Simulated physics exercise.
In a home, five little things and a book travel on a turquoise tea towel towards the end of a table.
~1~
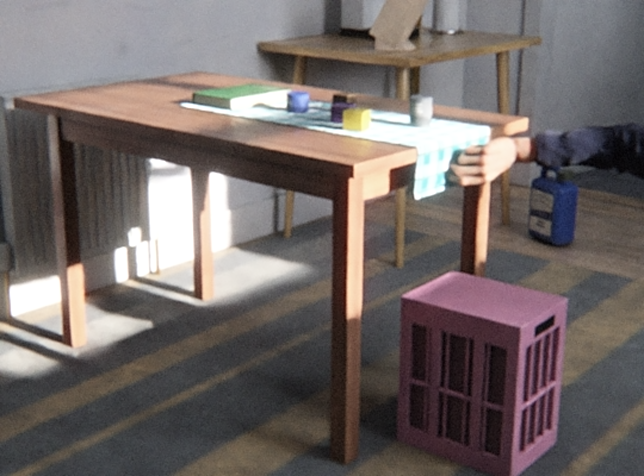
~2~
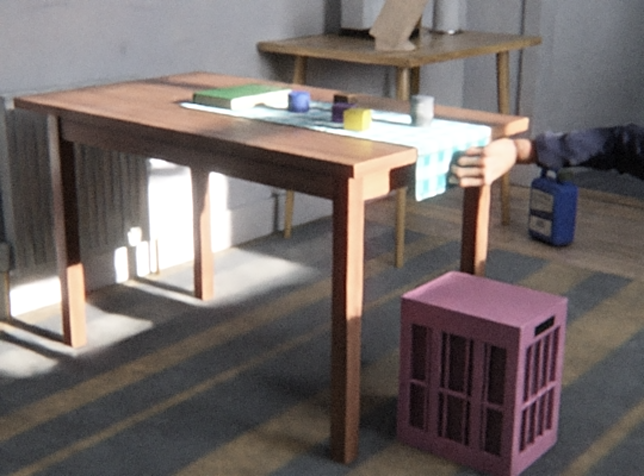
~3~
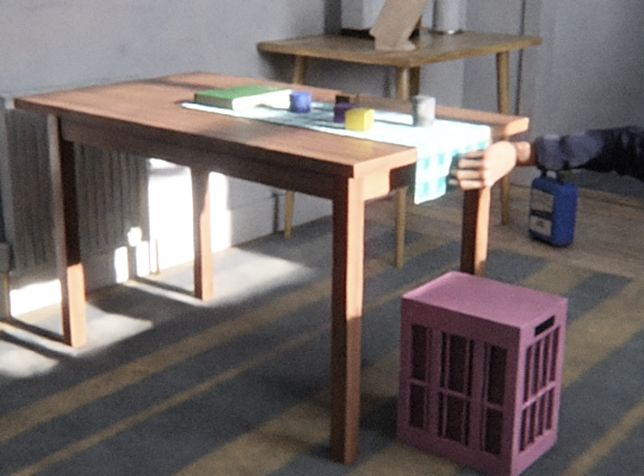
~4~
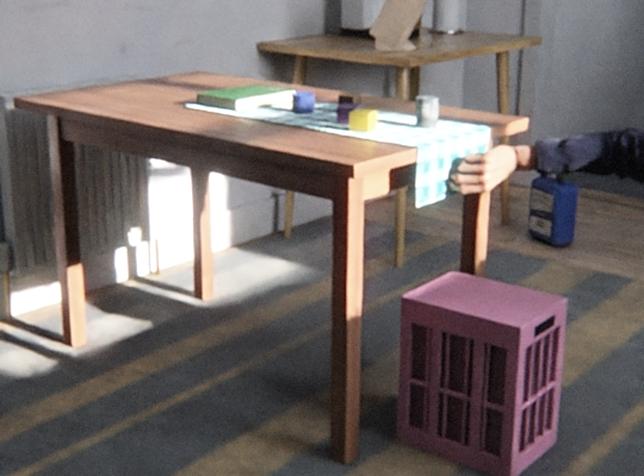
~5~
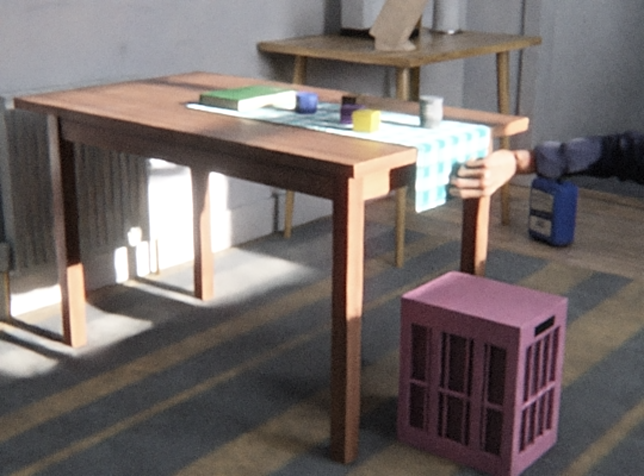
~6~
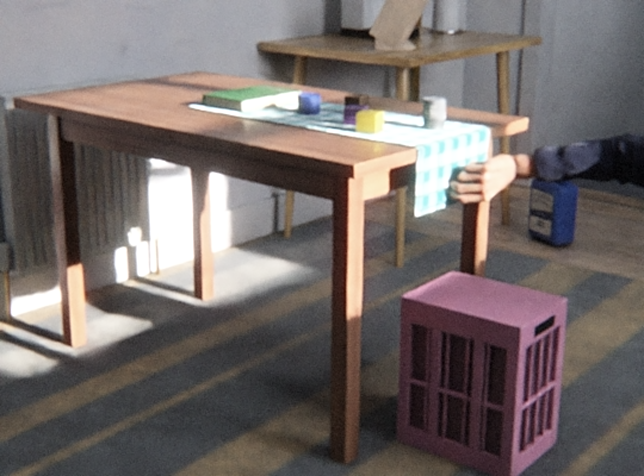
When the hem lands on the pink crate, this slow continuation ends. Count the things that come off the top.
Lost over the edge: Two.
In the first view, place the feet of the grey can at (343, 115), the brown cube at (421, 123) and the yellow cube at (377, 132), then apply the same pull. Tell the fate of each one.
Grey can kept, brown cube dropped, yellow cube dropped.
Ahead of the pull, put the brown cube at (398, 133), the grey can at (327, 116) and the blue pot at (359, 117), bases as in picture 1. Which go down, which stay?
The brown cube is lost, the grey can stays aboard, the blue pot stays aboard.
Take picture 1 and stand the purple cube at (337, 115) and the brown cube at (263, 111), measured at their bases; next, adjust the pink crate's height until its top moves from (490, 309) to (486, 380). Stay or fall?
Final state: The purple cube is no longer up, the brown cube is still in place.
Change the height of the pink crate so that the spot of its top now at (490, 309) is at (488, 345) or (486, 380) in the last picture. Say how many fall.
First case 3, second case 4.
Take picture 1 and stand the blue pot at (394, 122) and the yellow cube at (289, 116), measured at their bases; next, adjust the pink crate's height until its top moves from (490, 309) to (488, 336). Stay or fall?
Observed: Blue pot departs; yellow cube remains seated.
Early on, hem near (451, 252); grey can gone.
Midway, hem on the crate; grey can and yellow cube gone.
Finally, hem on the crate; grey can and yellow cube gone. The table loses two.
